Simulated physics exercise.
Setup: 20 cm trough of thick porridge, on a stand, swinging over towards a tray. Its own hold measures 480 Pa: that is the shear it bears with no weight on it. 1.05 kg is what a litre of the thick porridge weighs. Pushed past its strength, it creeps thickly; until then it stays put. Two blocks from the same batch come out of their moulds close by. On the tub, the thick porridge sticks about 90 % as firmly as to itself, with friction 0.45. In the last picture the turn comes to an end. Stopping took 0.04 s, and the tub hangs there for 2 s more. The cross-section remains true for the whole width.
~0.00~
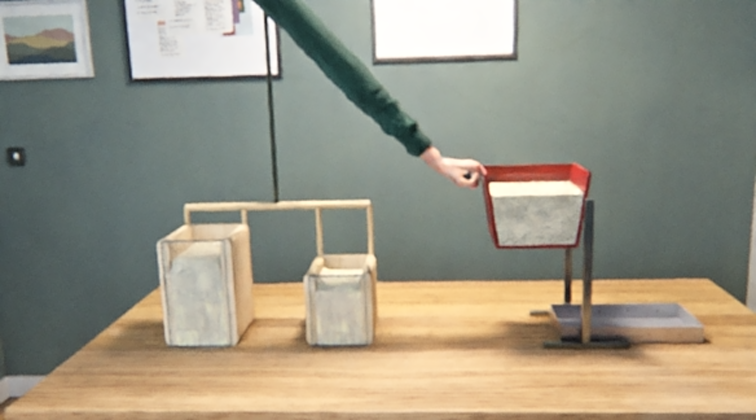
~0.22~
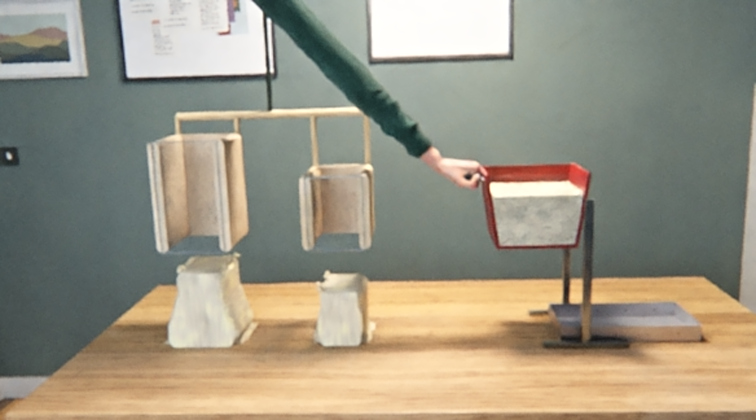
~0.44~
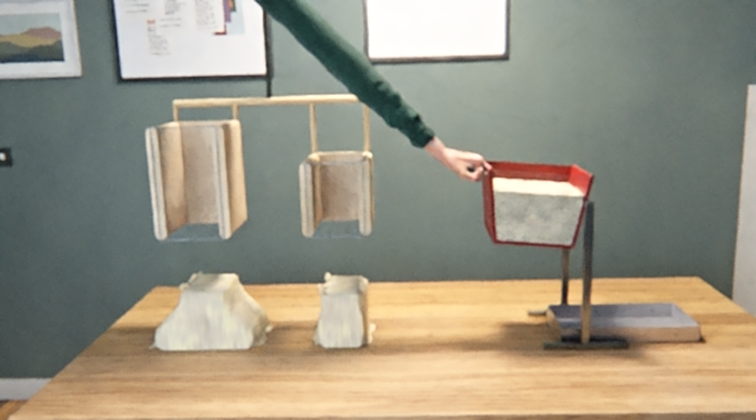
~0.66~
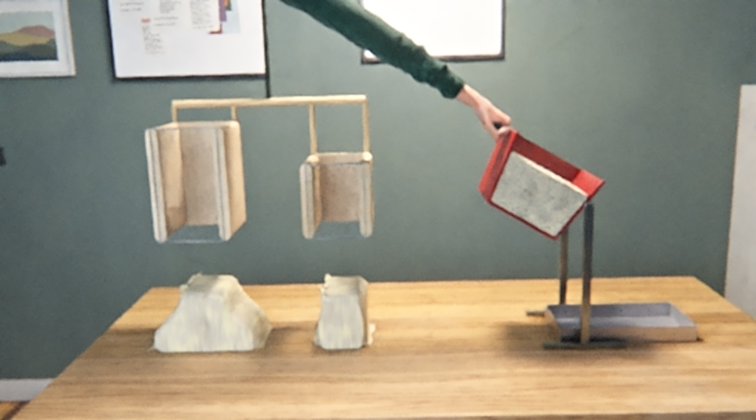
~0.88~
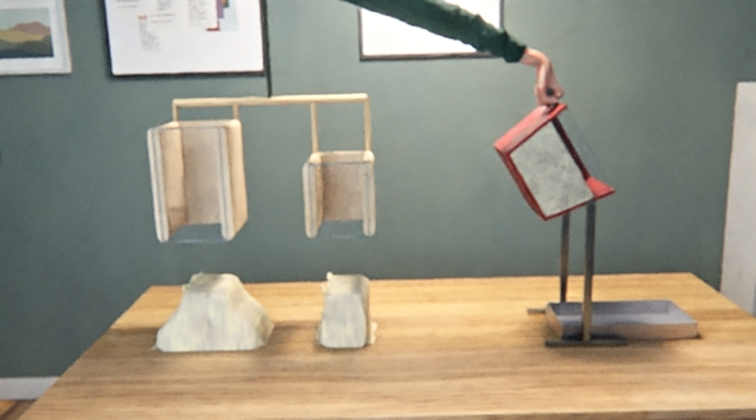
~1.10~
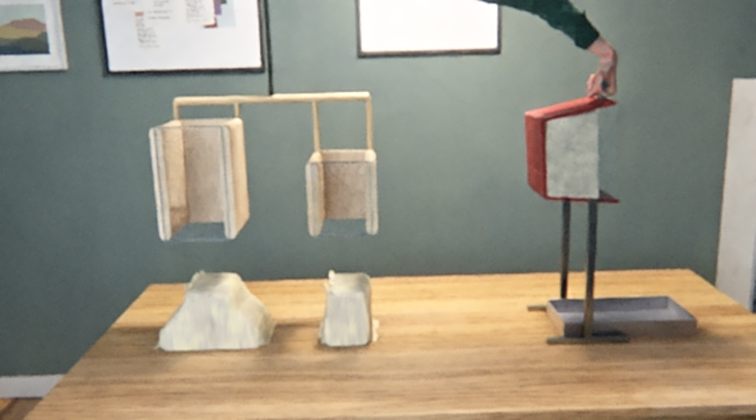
A hand tilts a red tub of thick porridge rightward after two moulds lift off pale blocks.
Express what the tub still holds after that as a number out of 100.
Something like 53 per cent.
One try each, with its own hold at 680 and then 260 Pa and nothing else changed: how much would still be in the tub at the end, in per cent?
100 in a hundred, followed by 40 in a hundred.
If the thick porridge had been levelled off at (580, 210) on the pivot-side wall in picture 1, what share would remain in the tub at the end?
Then about 100 %.
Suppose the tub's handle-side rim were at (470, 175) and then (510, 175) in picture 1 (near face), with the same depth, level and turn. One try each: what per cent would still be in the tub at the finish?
First try about 45 per cent, second around 100 per cent.
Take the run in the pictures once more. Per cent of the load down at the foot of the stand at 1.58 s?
At that moment, near 0 % is down.
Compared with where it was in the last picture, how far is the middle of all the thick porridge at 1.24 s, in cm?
Roughly 4 centimetres.
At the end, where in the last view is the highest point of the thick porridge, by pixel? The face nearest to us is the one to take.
Peak location: Approx. (573, 163).
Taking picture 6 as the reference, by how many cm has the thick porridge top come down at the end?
14 cm or so.
After 1.24 s, the tub is at 86 degrees and holds 100 %.
After 1.41 s, the tub is at 86 degrees and holds 81 %.
After 1.58 s, the tub is at 86 degrees and holds 61 %.
After 1.75 s, the tub is at 86 degrees and holds 53 %.
After 3.10 s, at the end, the tub is at 86 degrees and holds 53 %.
